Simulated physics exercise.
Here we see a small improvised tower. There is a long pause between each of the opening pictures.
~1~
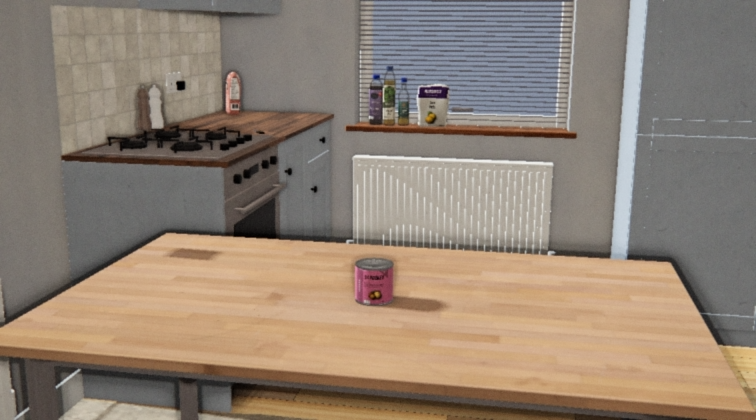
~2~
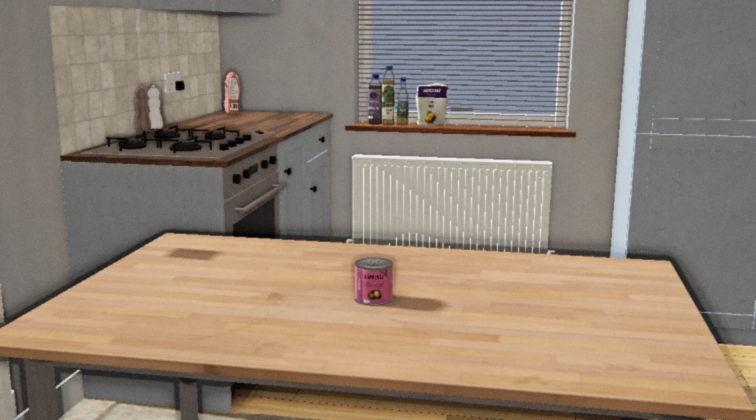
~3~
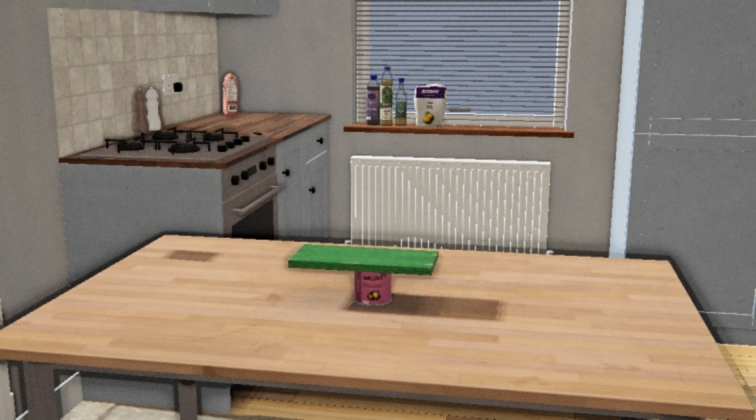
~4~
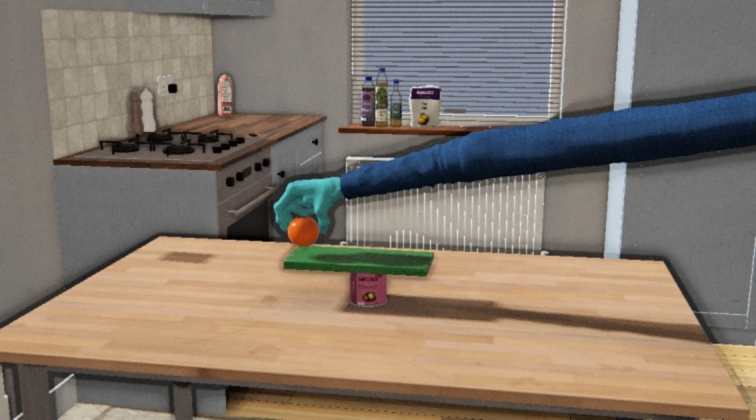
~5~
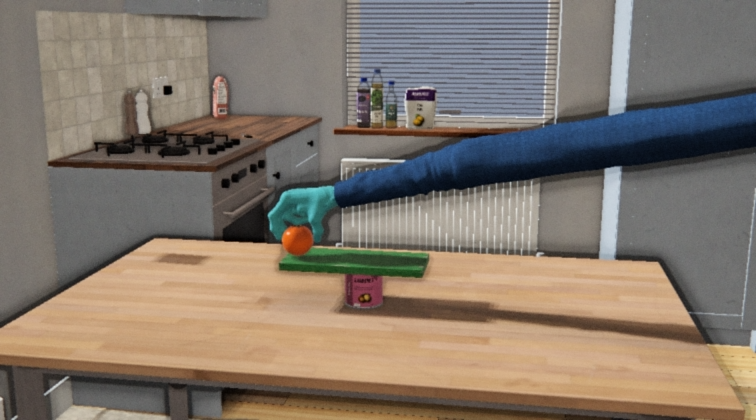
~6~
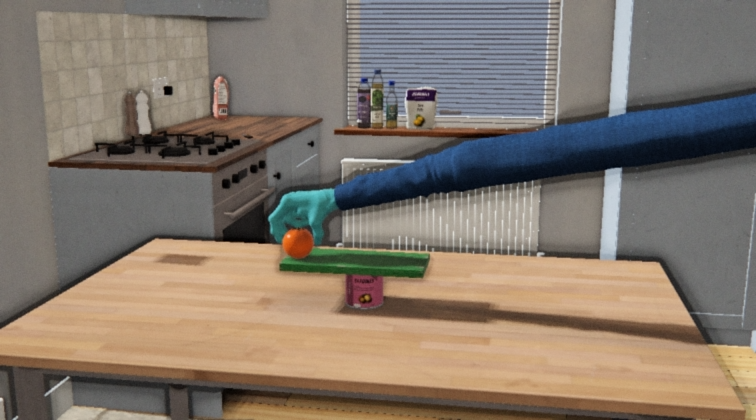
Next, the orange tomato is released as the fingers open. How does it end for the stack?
Basically, the build is unsound there.
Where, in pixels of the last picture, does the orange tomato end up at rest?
It ends near (230, 286).
Then, 0.40 s after the last picture, orange tomato now fallen; green board tipped 36° from how it was.
Then, 0.60 s after the last picture, green board tipped 29° from how it was.
Then, 0.90 s after the last picture, green board tipped 21° from how it was.
At rest, fallen, orange tomato and green board; pink tin in place. Seen from the same camera at the end, orange tomato near (230, 286). The stack comes apart.
